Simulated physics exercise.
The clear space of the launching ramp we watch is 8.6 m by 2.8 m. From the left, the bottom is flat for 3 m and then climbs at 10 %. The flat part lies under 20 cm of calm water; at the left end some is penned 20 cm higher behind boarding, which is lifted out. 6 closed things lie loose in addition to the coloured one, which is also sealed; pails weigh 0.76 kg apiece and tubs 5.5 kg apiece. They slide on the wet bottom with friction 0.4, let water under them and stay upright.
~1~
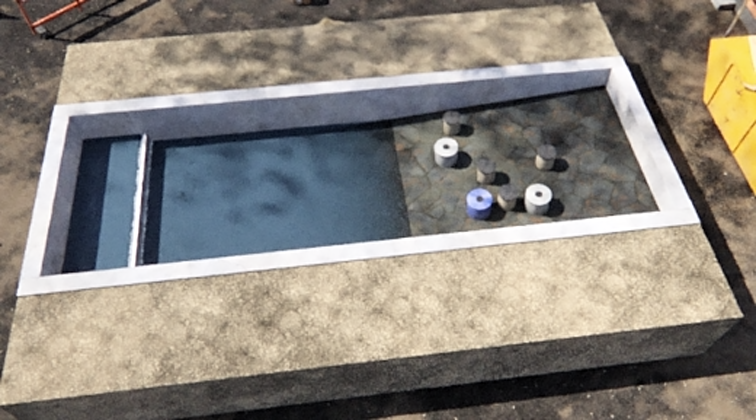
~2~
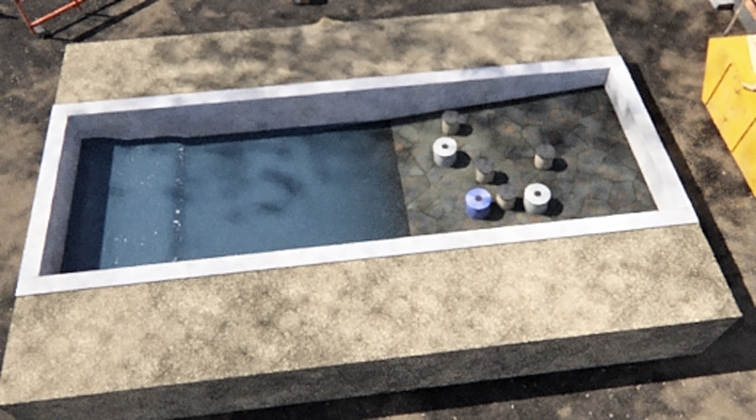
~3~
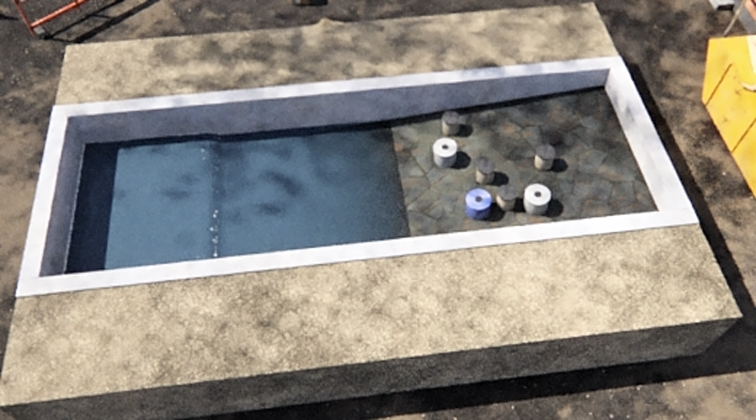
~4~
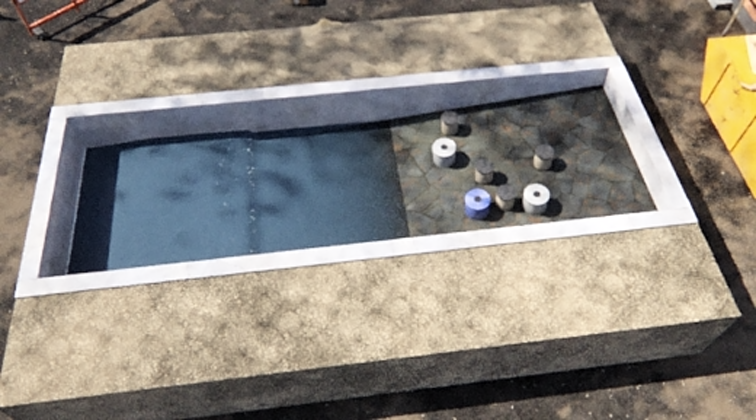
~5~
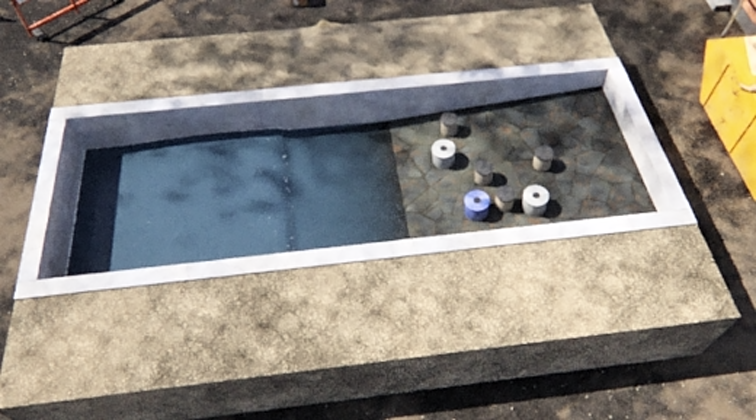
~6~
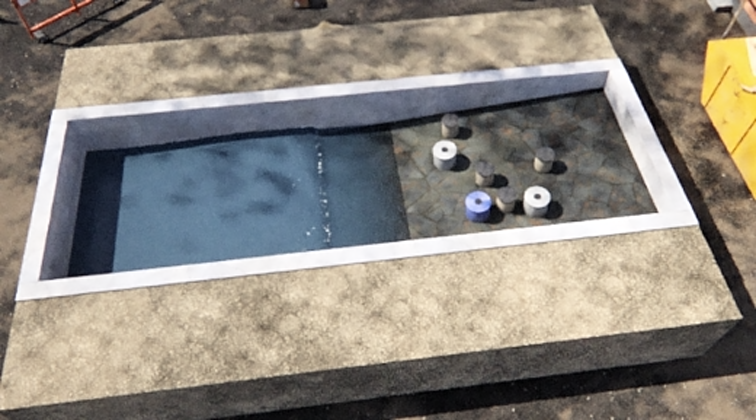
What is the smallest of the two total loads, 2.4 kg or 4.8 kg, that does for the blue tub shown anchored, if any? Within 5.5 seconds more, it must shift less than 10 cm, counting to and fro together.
Nothing on offer gets it done.
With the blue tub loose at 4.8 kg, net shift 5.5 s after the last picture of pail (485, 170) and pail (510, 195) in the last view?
140 cm, 250 cm.
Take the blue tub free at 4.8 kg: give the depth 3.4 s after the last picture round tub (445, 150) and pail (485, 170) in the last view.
I'd estimate 4 cm for the first and 2 cm for the second.
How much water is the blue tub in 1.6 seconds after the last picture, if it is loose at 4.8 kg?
Close to 3 cm deep.
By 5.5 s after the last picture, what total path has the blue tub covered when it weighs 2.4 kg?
Path length near 300 cm.
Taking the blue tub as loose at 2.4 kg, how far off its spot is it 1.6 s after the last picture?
Around 10 centimetres out of place.
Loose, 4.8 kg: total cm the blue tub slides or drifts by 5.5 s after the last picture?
Close to 60 cm, all told.
Then, 0.6 s after the last picture the blue tub would be 0 cm from its start with 2.4 kg and 0 cm from its start with 4.8 kg; 0 cm of water round it then.
Then, 1.6 s after the last picture the blue tub would be 9 cm from its start with 2.4 kg and 1 cm from its start with 4.8 kg; 3 cm of water round it then.
Then, 3.4 s after the last picture the blue tub would be 16 cm from its start with 2.4 kg and 10 cm from its start with 4.8 kg; 4 cm of water round it then.
Then, 5.5 s after the last picture the blue tub would be 220 cm from its start with 2.4 kg and 19 cm from its start with 4.8 kg; 1 cm of water round it then.
